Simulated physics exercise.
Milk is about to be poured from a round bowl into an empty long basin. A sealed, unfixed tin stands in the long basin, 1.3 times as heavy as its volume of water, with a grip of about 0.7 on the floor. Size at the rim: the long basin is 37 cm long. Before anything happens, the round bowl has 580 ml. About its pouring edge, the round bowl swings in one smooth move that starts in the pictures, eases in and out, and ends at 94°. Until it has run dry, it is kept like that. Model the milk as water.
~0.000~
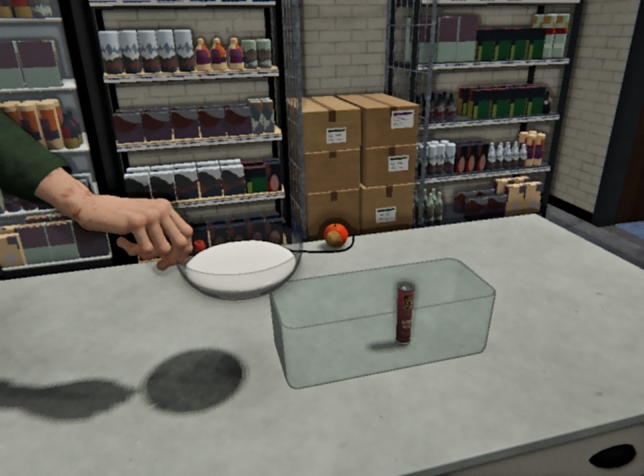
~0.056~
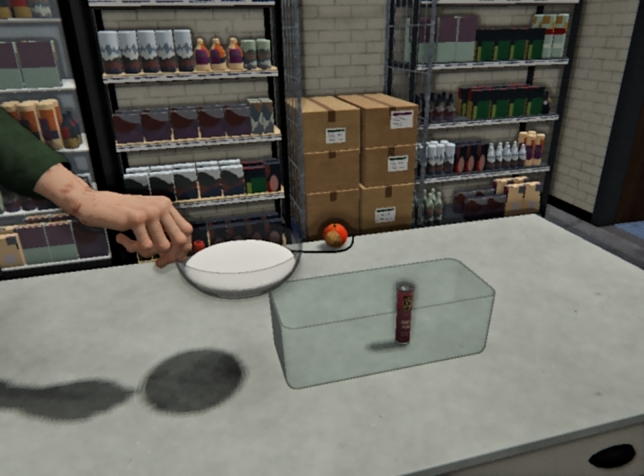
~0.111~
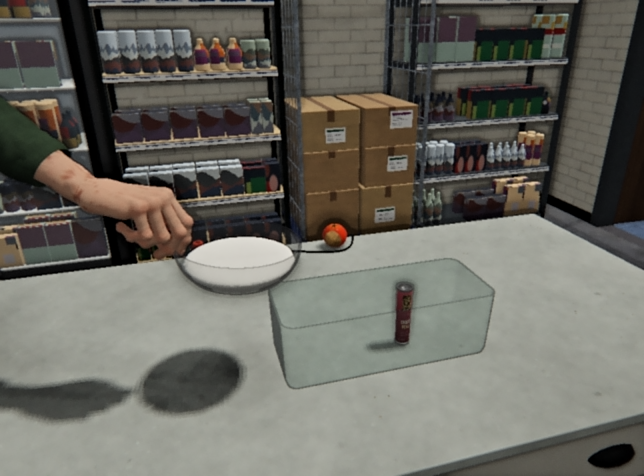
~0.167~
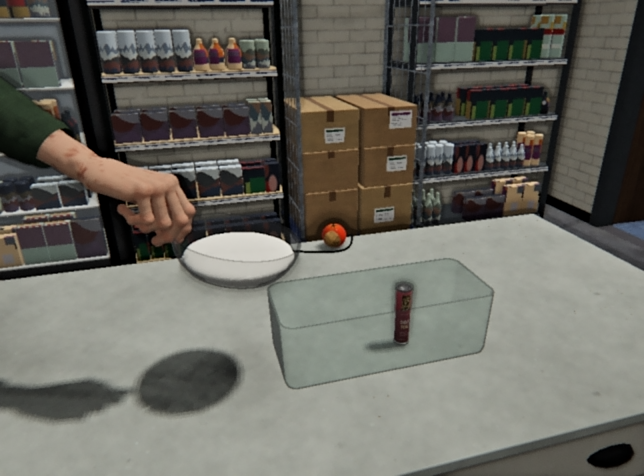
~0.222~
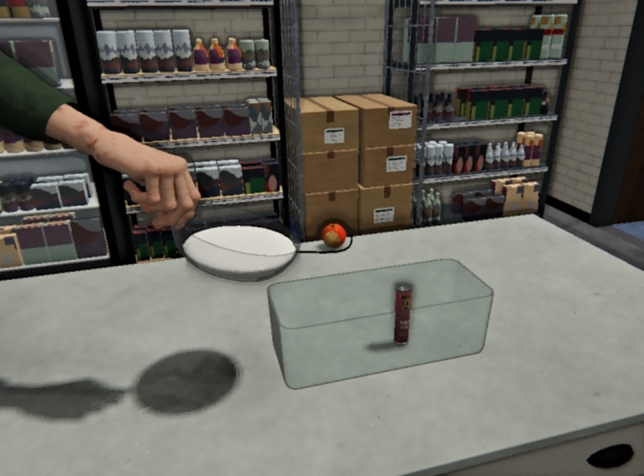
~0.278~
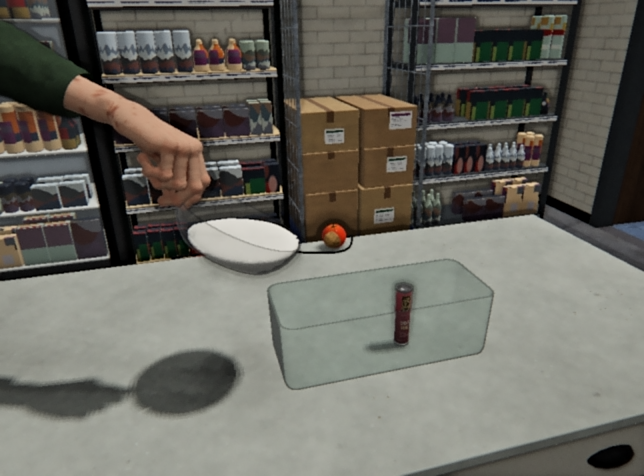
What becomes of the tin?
The tin keeps upright.
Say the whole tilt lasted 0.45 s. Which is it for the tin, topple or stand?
The tin tumbles.
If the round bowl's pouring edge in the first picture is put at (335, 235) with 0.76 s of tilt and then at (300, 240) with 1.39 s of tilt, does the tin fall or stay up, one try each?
Try 1: Tipped over; try 2: Still standing.
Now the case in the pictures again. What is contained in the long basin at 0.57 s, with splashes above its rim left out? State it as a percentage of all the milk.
I'd estimate some 14 percent of the liquid.
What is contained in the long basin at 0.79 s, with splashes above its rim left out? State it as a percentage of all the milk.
Some 92 per cent.
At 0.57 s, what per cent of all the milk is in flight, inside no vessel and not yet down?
I'd say close to 64 per cent.
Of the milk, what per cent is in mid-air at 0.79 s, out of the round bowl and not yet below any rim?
About 7 per cent.
After 0.57 s the tilt is 81° and 22 per cent is still to pour; the tin stands where it began.
After 0.79 s the tilt is 94° and 1 per cent is still to pour; the tin stands where it began.
After 1.01 s the tilt is 94° and 0 per cent is still to pour; the tin stands where it began.
After 1.26 s the tilt is 94° and 0 per cent is still to pour; the tin stands where it began.
In the end the tin stands where it began.
